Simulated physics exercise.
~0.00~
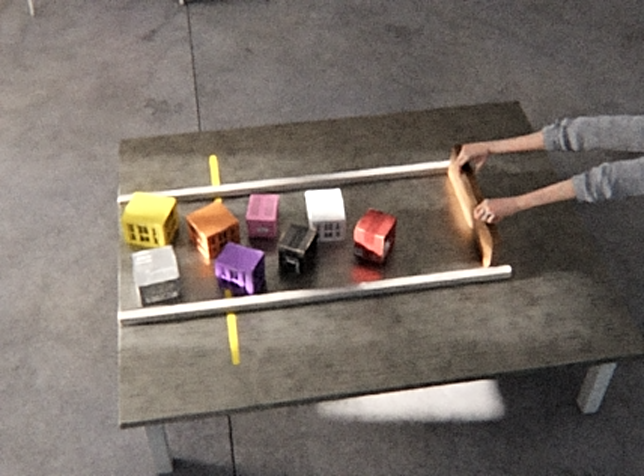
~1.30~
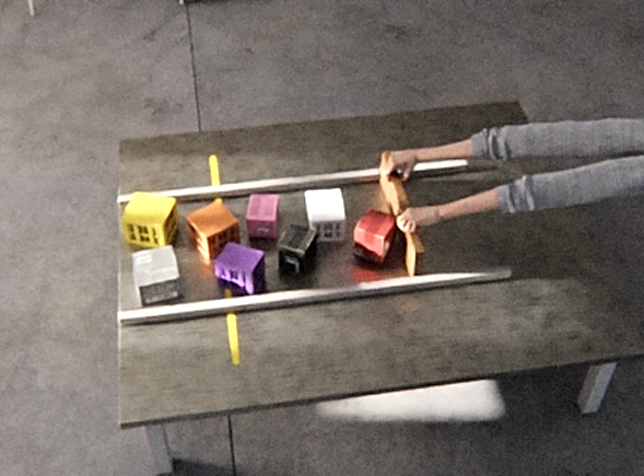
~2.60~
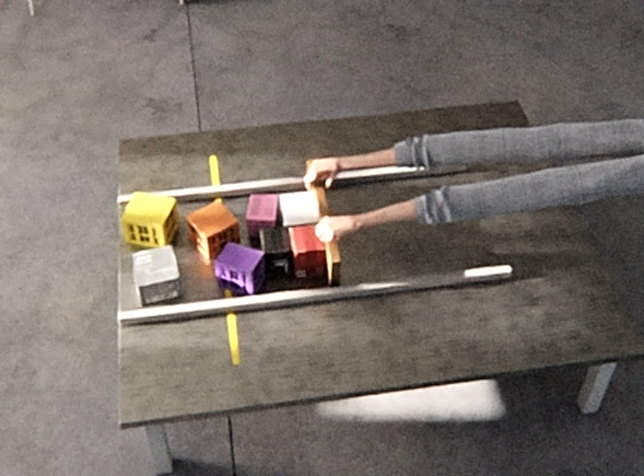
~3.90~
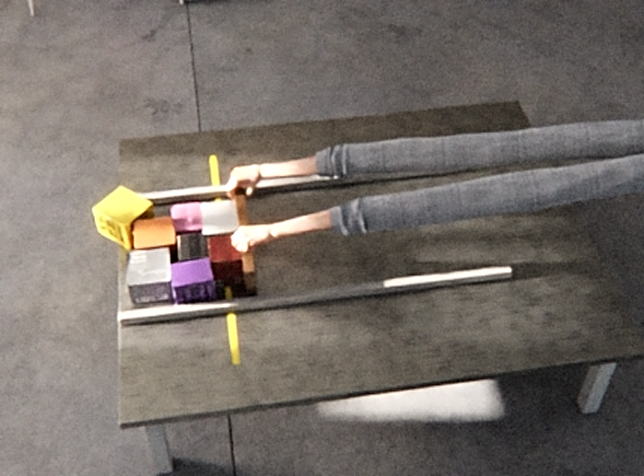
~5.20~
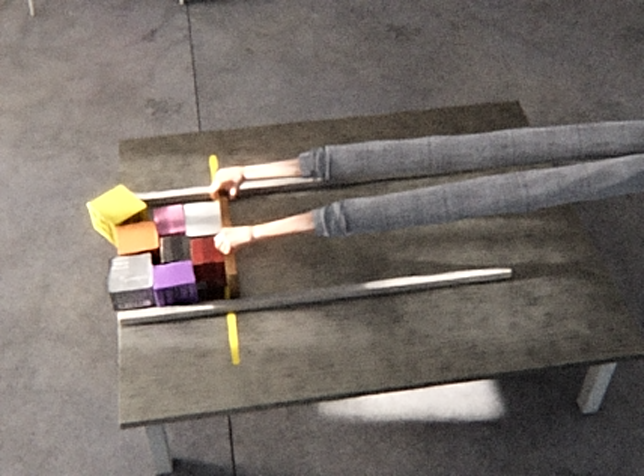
A wooden plank, held upright by two hands in grey sleeves, slides left between two pale rails on a dark table scattered with small coloured boxes. It reaches the red box first, then pushes it into the white and black ones. The boxes bunch together as the pink, purple, orange and grey ones are swept up too. The packed group shifts toward the table's left edge, and the yellow box tilts at the upper corner. The plank ends at the yellow tape, with the boxes crowded at the edge and none fallen off.
